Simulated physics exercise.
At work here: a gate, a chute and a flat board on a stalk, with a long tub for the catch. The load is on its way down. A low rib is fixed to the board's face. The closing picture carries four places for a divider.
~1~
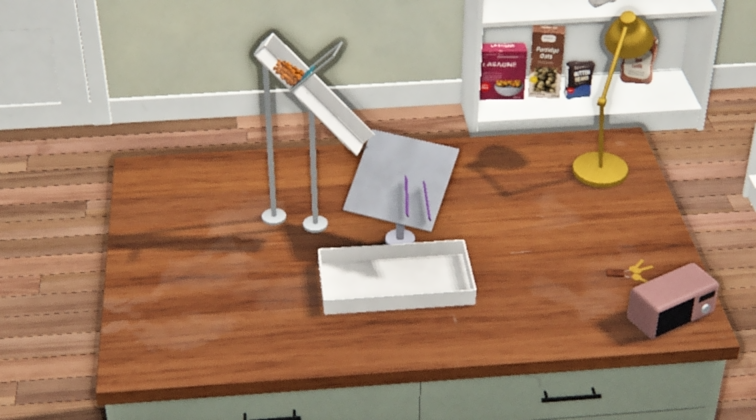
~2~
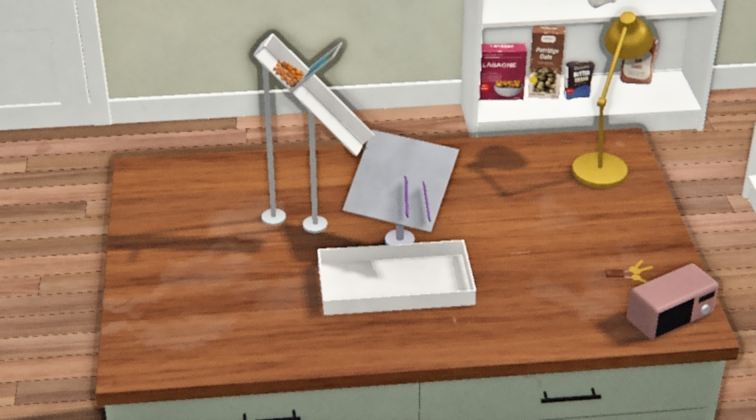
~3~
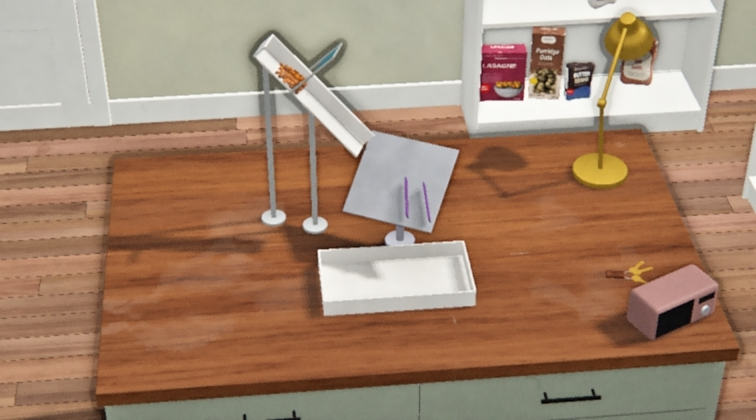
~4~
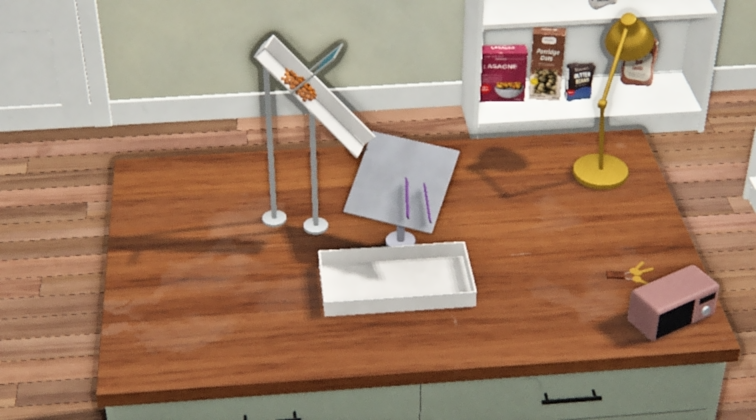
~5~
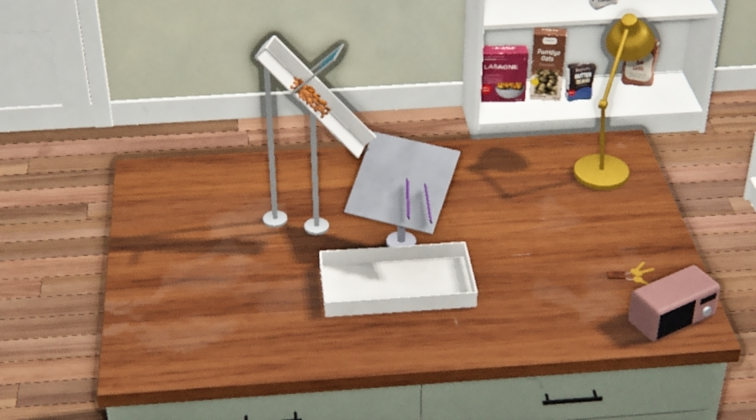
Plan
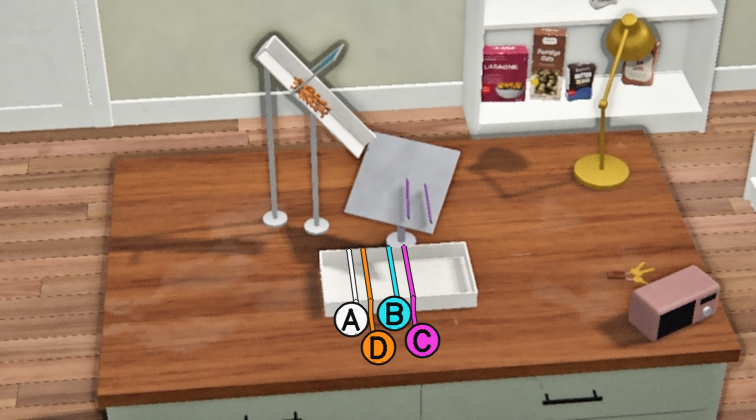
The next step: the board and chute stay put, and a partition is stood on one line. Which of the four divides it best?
I would pick line B.
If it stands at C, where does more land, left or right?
Left.
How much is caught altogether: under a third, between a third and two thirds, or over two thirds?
About that: Over two thirds.
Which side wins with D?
Right.
On the marked copy, line A crosses the front rim at (355, 300); line B crosses the front rim at (397, 297); line C crosses the front rim at (413, 296); line D crosses the front rim at (370, 299).
Choosing A, of what is caught, just a few on the left of the divider, almost all on the right.
Choosing B, of what is caught, roughly half on the left of the divider, roughly half on the right.
Choosing C, of what is caught, the larger part on the left of the divider, about a tenth on the right.
Choosing D, of what is caught, about a tenth on the left of the divider, almost all on the right.
